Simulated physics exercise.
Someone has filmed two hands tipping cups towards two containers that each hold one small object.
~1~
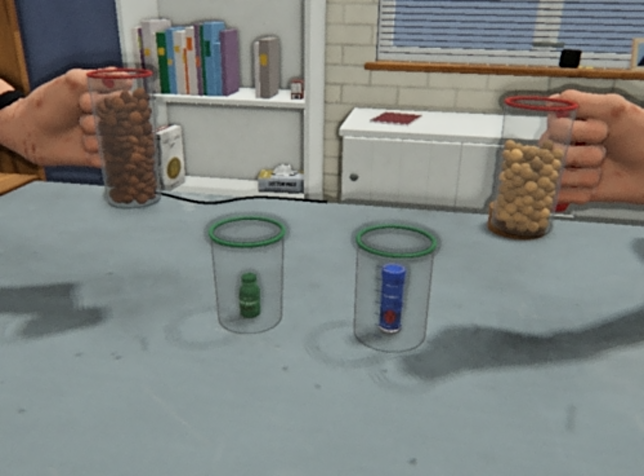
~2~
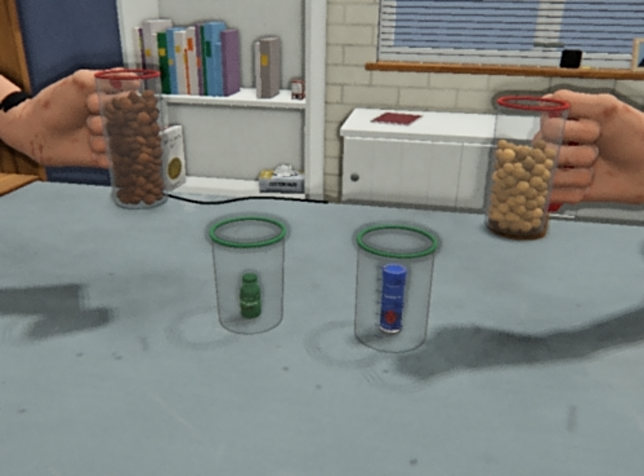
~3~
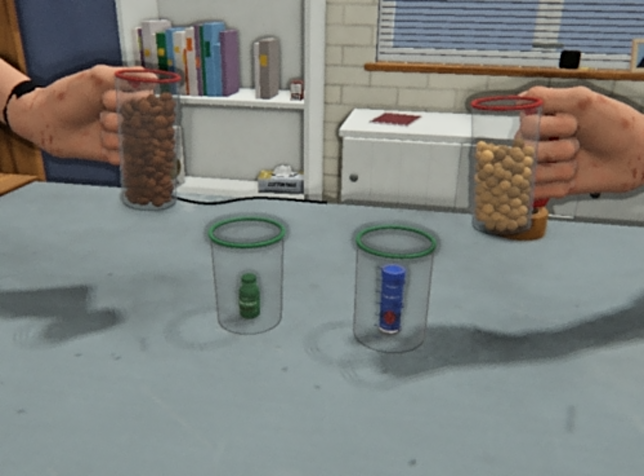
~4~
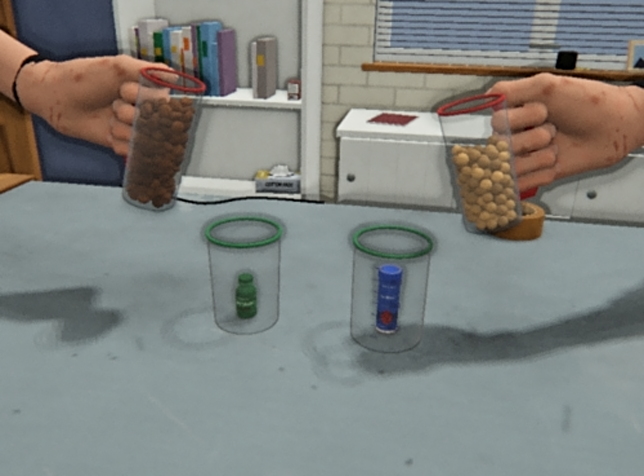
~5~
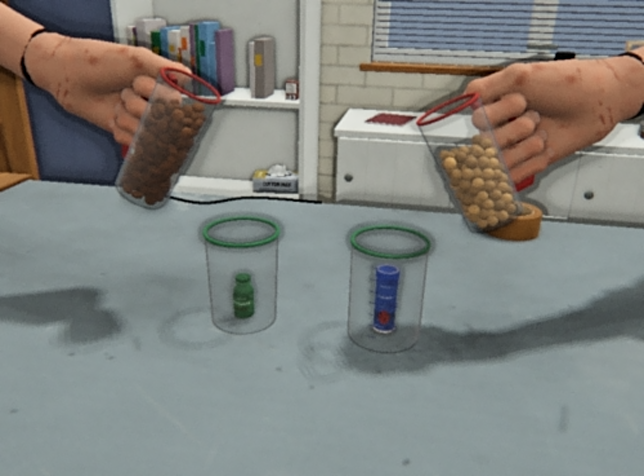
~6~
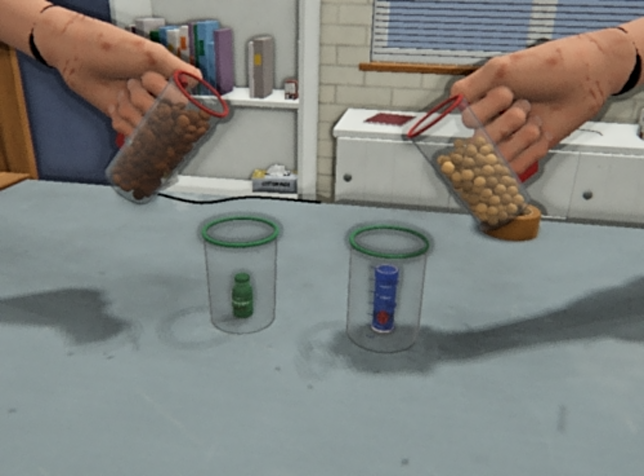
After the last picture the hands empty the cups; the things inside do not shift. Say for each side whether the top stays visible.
Left side fully covered; right side top exposed.
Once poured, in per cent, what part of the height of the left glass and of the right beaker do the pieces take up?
The left one comes to around 70, the right one to 50.
Then, 0.49 s later than the last frame, left glass empty, all of its cupful still in the cup; right beaker empty, all of its cupful still in the cup.
Then, 1.02 s later than the last frame, left glass nearly empty, nearly all of its cupful still in the cup; right beaker nearly empty, the larger part of its cupful still in the cup.
Then, 1.64 s later than the last frame, left glass two thirds full, none of its cupful still in the cup; right beaker a third full, none of its cupful still in the cup.
When it is over, left glass three quarters full (surface near (241, 256)), nothing beside it; right beaker half full (surface near (386, 288)), nothing beside it; the left thing is covered; the right thing is still showing.
